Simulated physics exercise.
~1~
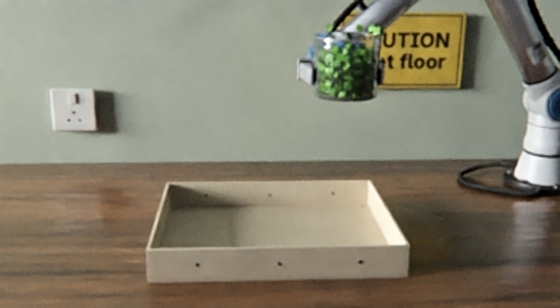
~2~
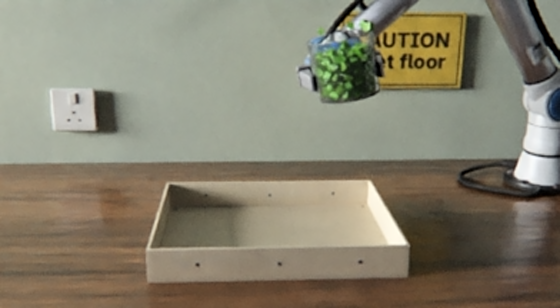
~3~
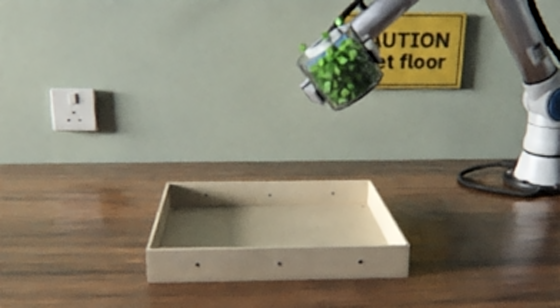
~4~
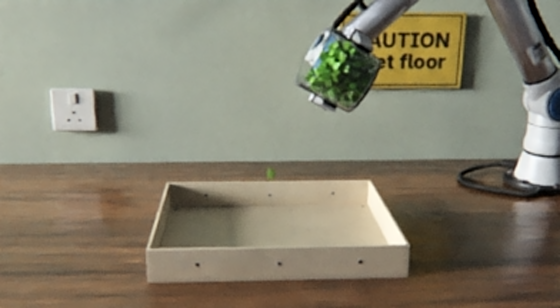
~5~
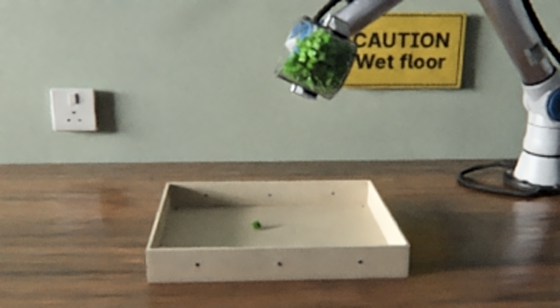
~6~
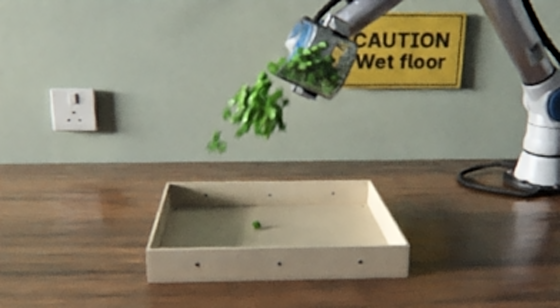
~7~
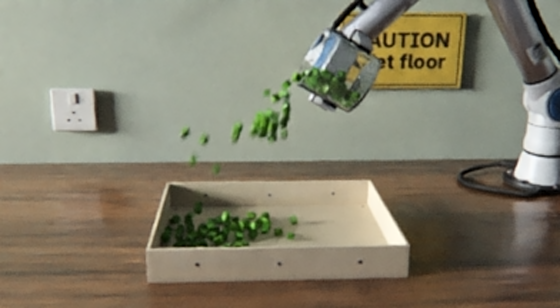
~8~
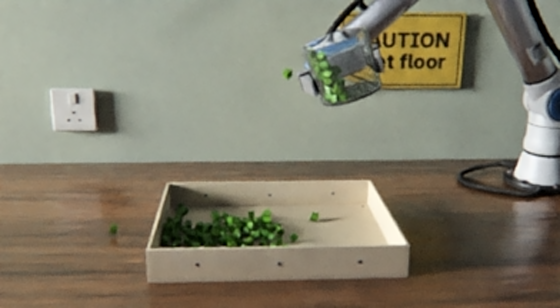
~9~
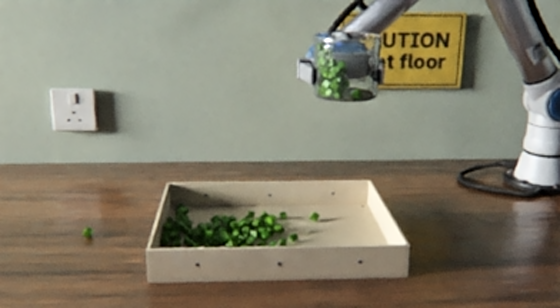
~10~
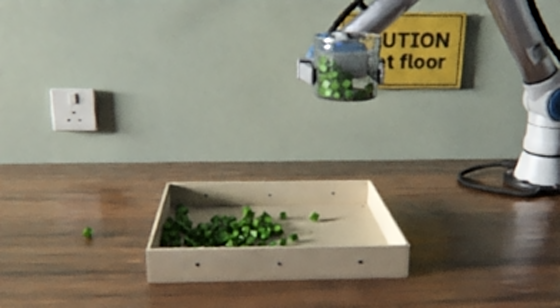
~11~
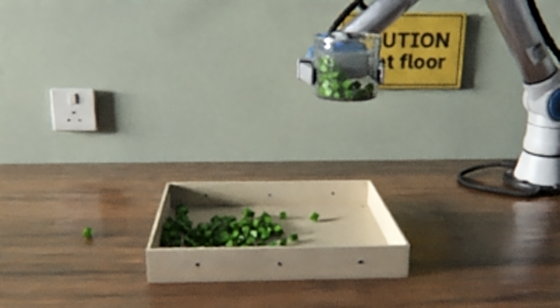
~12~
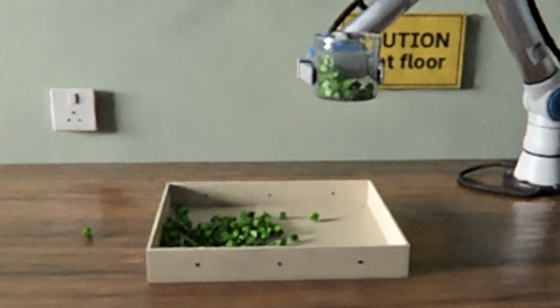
Robot arm tipping a clear beaker of green vegetable dice over a shallow tray, then righting it with some still inside.
